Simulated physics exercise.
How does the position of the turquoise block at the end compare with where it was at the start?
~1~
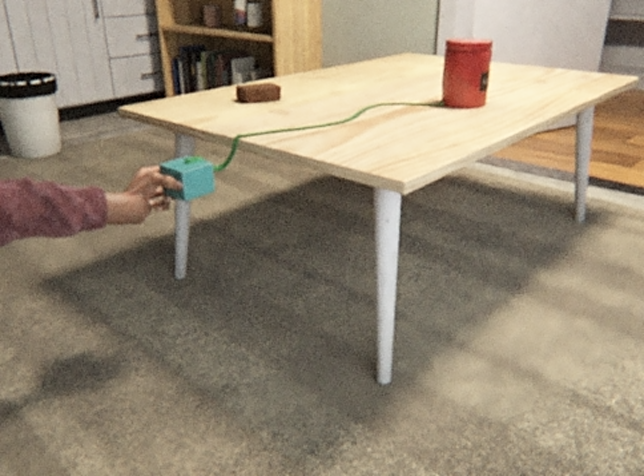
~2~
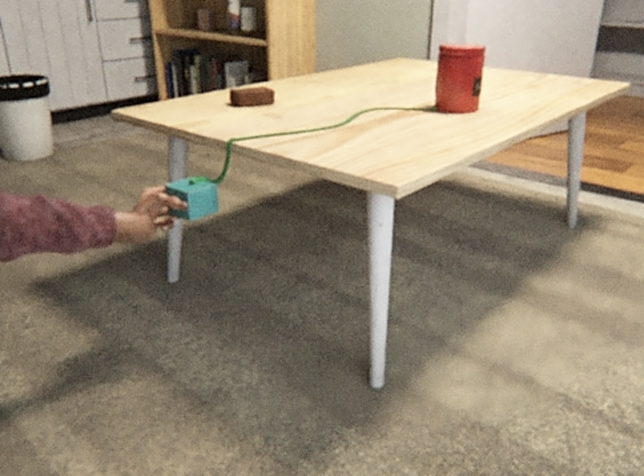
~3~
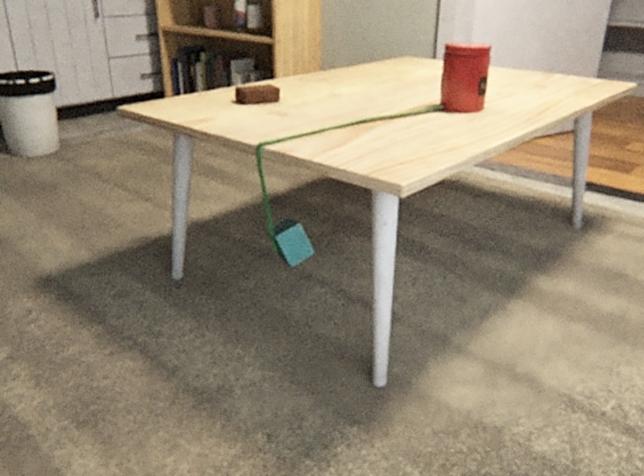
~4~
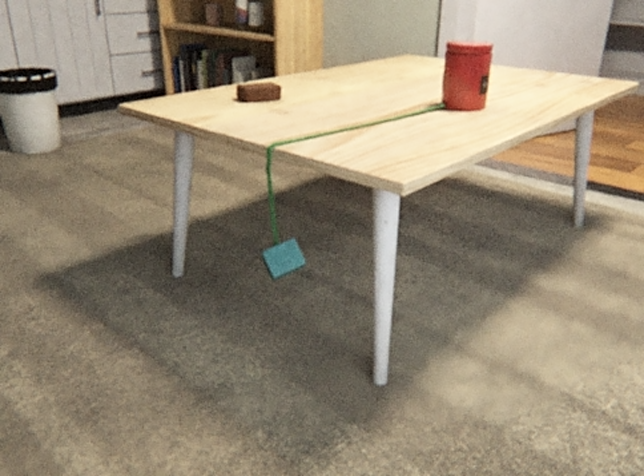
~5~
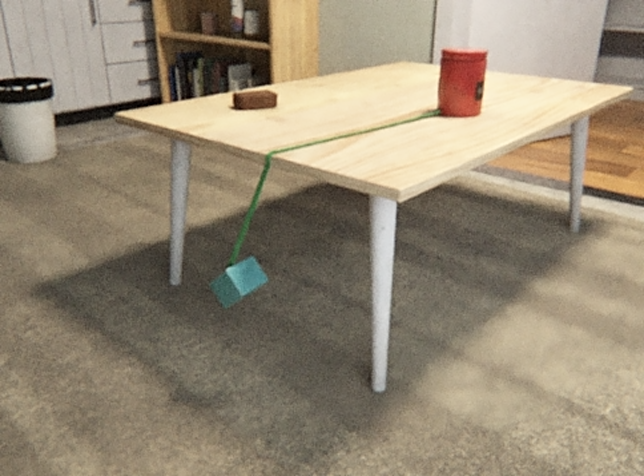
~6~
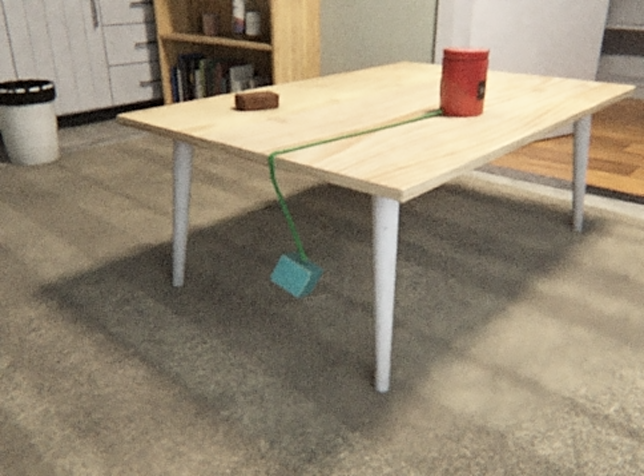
At the start the block is held out by the hand just off the left part of the table's near end. By the end it is lower and further to the right, hanging from the ribbon below the table edge.
A hand in a dark reddish sleeve reaches in from the left, holding a turquoise block off the near end of a pale wooden table with white legs. A green ribbon runs from the block across the tabletop to a red canister near the far side, and a small brown sponge sits towards the back left. The hand lowers the block slightly, then lets go and leaves view. The block drops below the table edge, turning, and swings left and then back right on the ribbon. It ends hanging above the grey carpet, with canister and sponge still in place.
